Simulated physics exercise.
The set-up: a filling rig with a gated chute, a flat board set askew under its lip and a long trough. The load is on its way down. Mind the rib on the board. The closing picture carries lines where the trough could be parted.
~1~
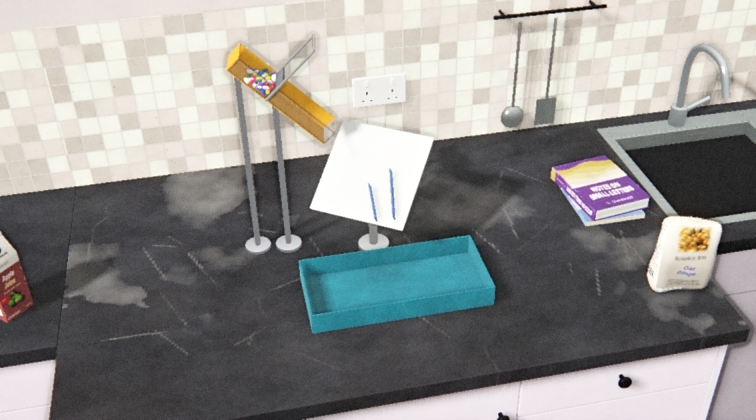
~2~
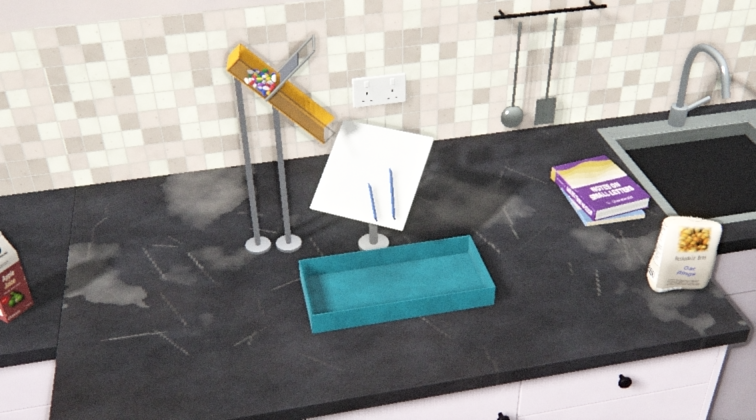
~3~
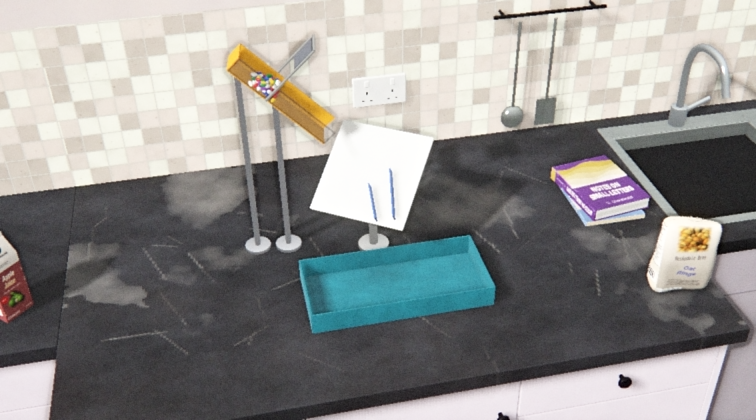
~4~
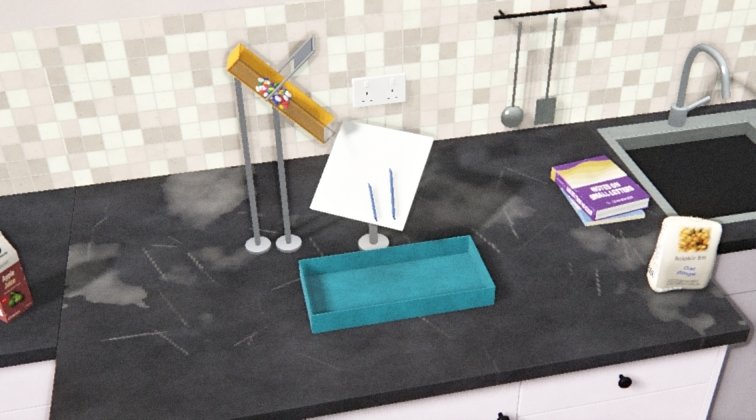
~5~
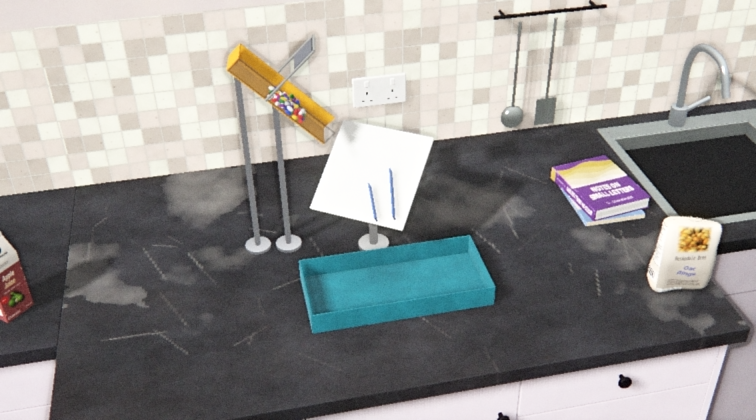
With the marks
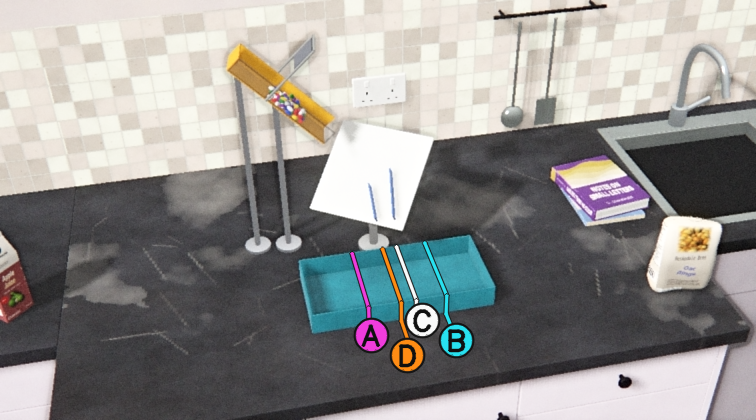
A dark marble-look kitchen counter is seen from above at an angle, against beige and white tiles, with a sink at right. An orange chute on grey poles slopes down rightward above a tilted white board with two blue strips, behind an empty teal trough, purple book and cream container. The grey gate swings up and multicoloured jelly beans slide a short way down the chute, while the camera stays still.
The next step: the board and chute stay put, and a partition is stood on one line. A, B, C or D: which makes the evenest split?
A beats the others.
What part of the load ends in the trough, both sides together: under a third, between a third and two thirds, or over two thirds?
Over two thirds.
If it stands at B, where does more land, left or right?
Left.
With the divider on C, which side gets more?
More lands on the left.
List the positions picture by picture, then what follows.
In the first picture, load behind the gate at (262, 79), jelly beans; lip of the chute at (324, 136), sloping fairly steeply.
In the second picture, middle of the board at (372, 173), tilted fairly steeply; middle of its low edge at (355, 219); of its high edge at (388, 129).
In the third picture, front corners of the trough at (312, 316) and (495, 287), empty; front of the load at (274, 100).
In the fourth picture, middle of the load at (276, 93); its front at (289, 95), about a quarter of the way to the lip; rib from (390, 168) to (393, 216); rib from (368, 183) to (375, 218).
In the fifth picture, middle of the load at (289, 103); its front at (304, 112), about two thirds of the way to the lip.
On the marked copy, line A crosses the front rim at (368, 307); line B crosses the front rim at (446, 294); line C crosses the front rim at (416, 299); line D crosses the front rim at (401, 302).
For line A, of what is caught, about half on the left of the divider, about half on the right.
For line B, of what is caught, nearly all on the left of the divider, a stray few on the right.
For line C, of what is caught, nearly all on the left of the divider, a stray few on the right.
For line D, of what is caught, nearly all on the left of the divider, a stray few on the right.
